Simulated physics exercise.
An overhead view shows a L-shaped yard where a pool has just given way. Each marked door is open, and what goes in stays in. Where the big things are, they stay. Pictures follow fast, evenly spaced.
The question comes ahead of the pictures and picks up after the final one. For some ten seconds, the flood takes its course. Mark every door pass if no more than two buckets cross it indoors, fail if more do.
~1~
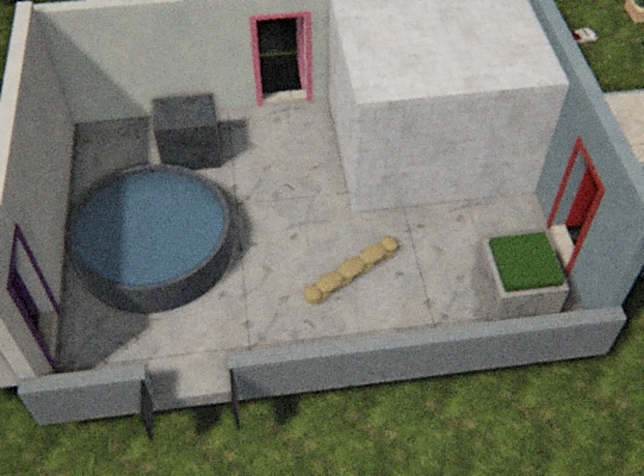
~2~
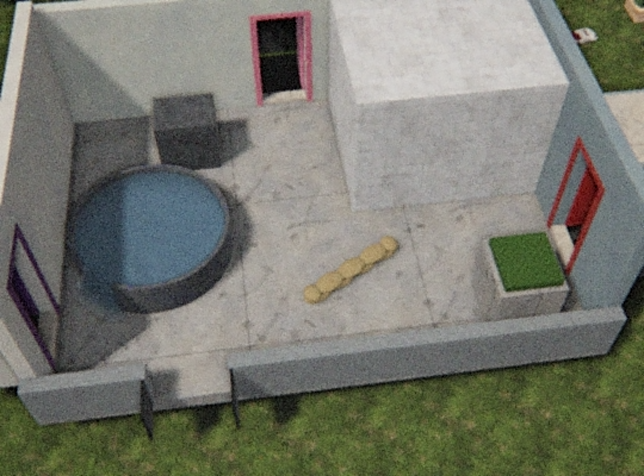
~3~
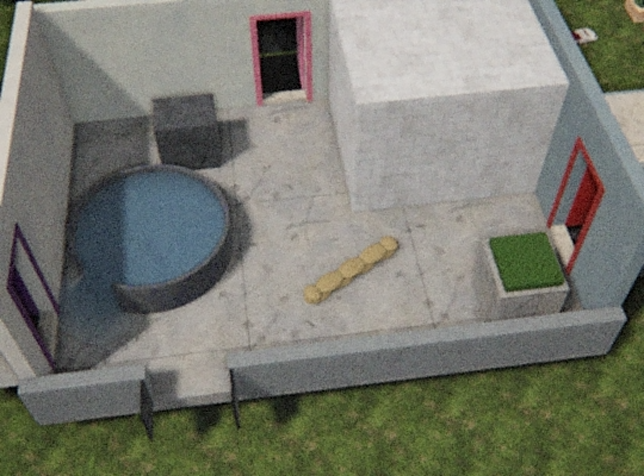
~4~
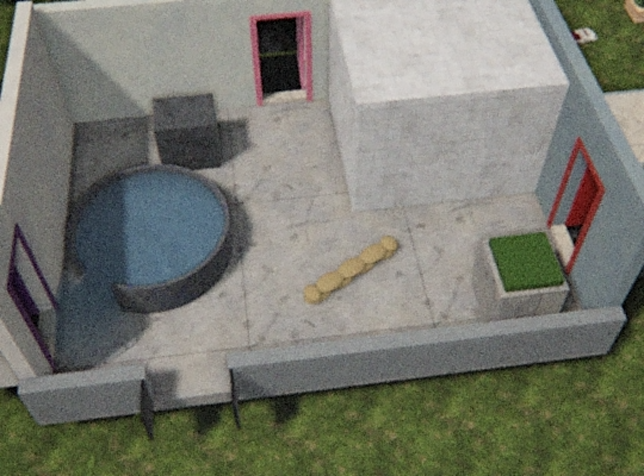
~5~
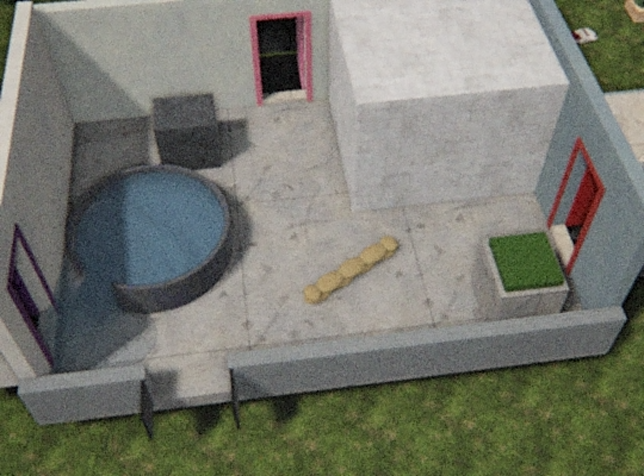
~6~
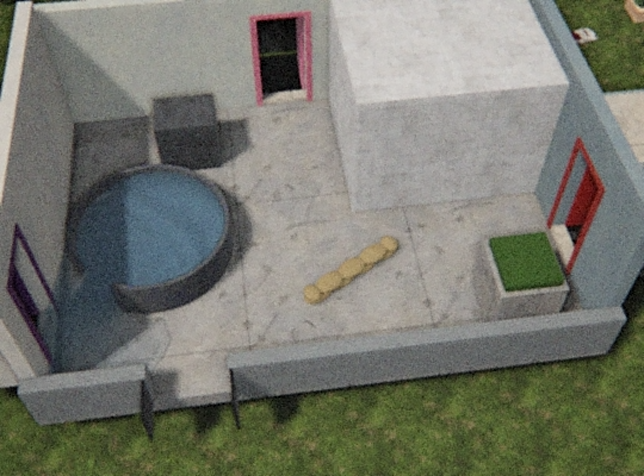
Marks: Pink door pass, red door pass, purple door fail.
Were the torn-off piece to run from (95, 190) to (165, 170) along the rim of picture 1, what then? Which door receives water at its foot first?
Answer: The door marked pink.
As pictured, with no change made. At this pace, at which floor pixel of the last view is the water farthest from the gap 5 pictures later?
Around (69, 196).
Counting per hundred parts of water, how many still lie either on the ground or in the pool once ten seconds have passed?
Estimate: Near 84 %.
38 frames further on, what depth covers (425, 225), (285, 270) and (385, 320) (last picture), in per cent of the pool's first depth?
About 8 per cent, then 8 per cent, then 8 per cent.
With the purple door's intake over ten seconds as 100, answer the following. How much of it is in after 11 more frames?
Share at that point: Close to 50 in a hundred.
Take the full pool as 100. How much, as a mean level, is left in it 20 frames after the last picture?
I'd put it at some 54 per cent.
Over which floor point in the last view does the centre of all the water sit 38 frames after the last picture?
I'd point to (211, 267).
A moment on, water covers 10 % of the floor; the pink door not reached, the red door not reached, the purple door over two buckets in.
Next, water covers 25 % of the floor; the pink door not reached, the red door not reached, the purple door far over two buckets in.
Then, water covers 50 % of the floor; the pink door not reached, the red door not reached, the purple door far over two buckets in.
Later, water covers 80 % of the floor; the pink door wet at the sill, nothing in, the red door wet at the sill, nothing in, the purple door far over two buckets in.
In the end, water covers 95 % of the floor; the pink door wet at the sill, nothing in, the red door wet at the sill, nothing in, the purple door far over two buckets in.
